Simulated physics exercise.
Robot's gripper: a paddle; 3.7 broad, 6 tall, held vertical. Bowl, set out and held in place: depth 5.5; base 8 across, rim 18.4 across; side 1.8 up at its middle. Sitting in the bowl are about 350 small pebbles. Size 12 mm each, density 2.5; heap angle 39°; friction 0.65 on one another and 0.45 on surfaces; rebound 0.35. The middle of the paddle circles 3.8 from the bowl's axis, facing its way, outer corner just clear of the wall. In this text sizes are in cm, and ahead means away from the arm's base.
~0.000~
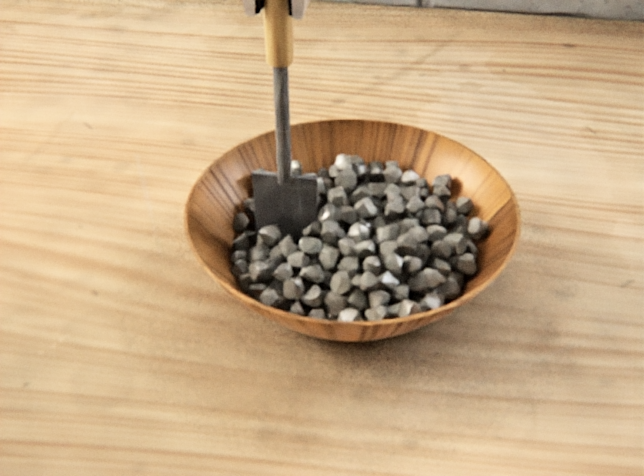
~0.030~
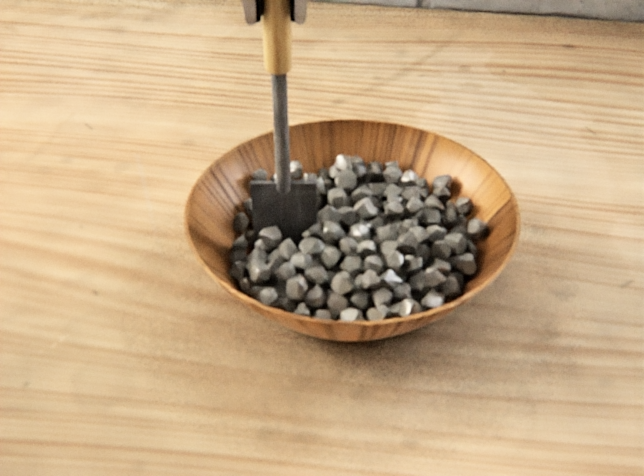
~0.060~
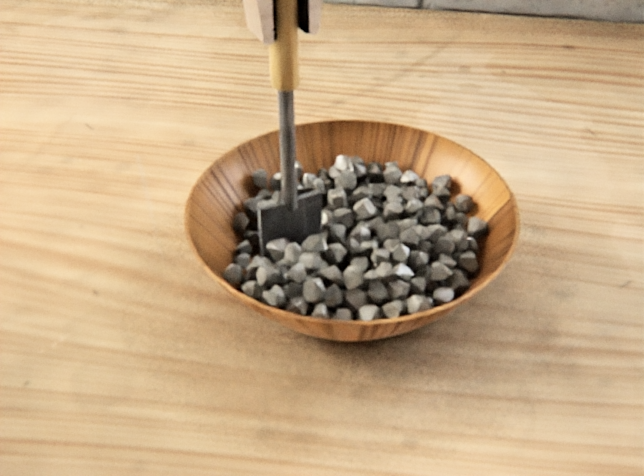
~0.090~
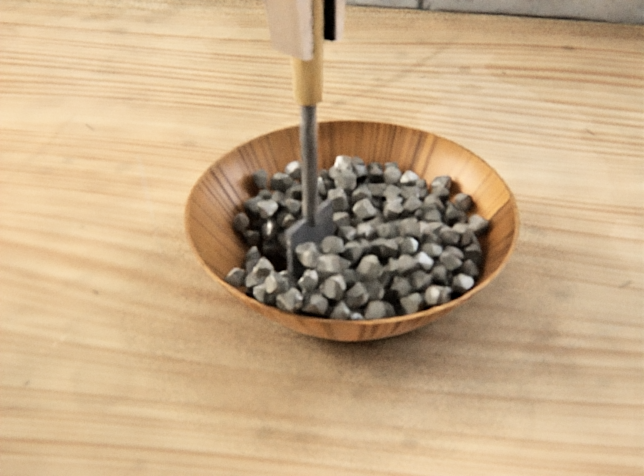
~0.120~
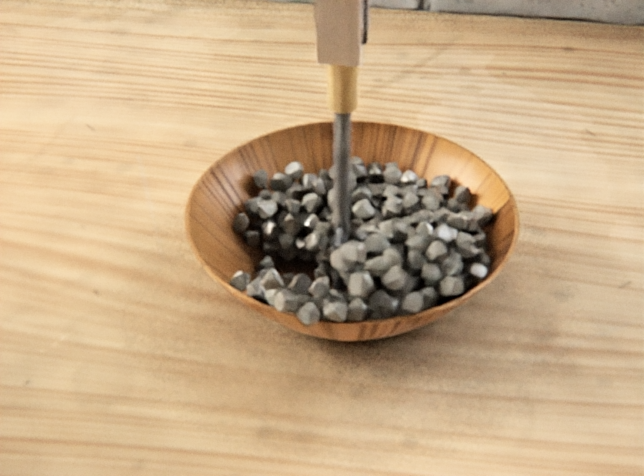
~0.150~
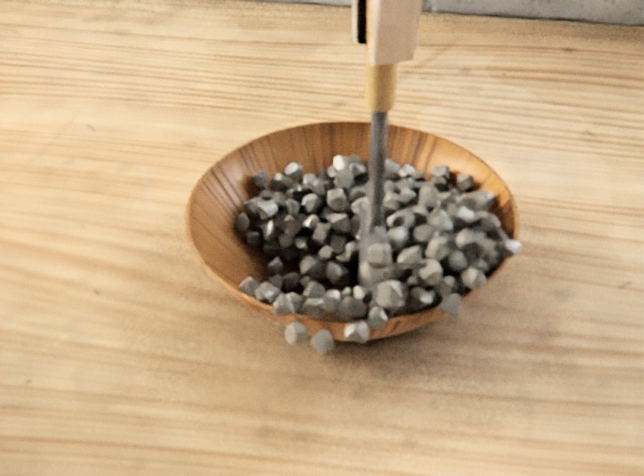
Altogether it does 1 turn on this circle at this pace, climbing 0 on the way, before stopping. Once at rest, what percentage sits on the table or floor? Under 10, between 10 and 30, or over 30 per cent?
Over 30 per cent.
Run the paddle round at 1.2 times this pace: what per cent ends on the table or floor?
I'd say about 45 %.
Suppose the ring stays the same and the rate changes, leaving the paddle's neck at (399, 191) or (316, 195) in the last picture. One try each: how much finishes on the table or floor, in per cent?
First try: Around 45 %; second try: Around 20 %.
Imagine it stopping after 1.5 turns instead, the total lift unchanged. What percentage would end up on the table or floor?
Roughly 50 per cent would end up there.
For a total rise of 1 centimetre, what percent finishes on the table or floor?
40 per cent, roughly.
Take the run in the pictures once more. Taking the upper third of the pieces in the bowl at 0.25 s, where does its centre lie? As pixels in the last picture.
(433, 157), roughly.
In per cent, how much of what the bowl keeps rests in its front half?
Around 60 per cent of what the bowl keeps.
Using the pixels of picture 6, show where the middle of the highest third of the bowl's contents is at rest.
Centre of top third: Approx. (273, 269).
After 0.25 s, 207° round, highest piece 10 above the table; 309 in the bowl, 12 on the table or floor, 32 in flight or on the tool.
After 0.35 s, 297° round, highest piece 9 above the table; 253 in the bowl, 46 on the table or floor, 54 in flight or on the tool.
After 0.60 s, 0° round, highest piece 6 above the table; 214 in the bowl, 139 on the table or floor.
After 1.30 s, 0° round, highest piece 6 above the table; 214 in the bowl, 139 on the table or floor.
In the end, 214 in the bowl, 139 on the table or floor. That is 39 % on the table or floor.
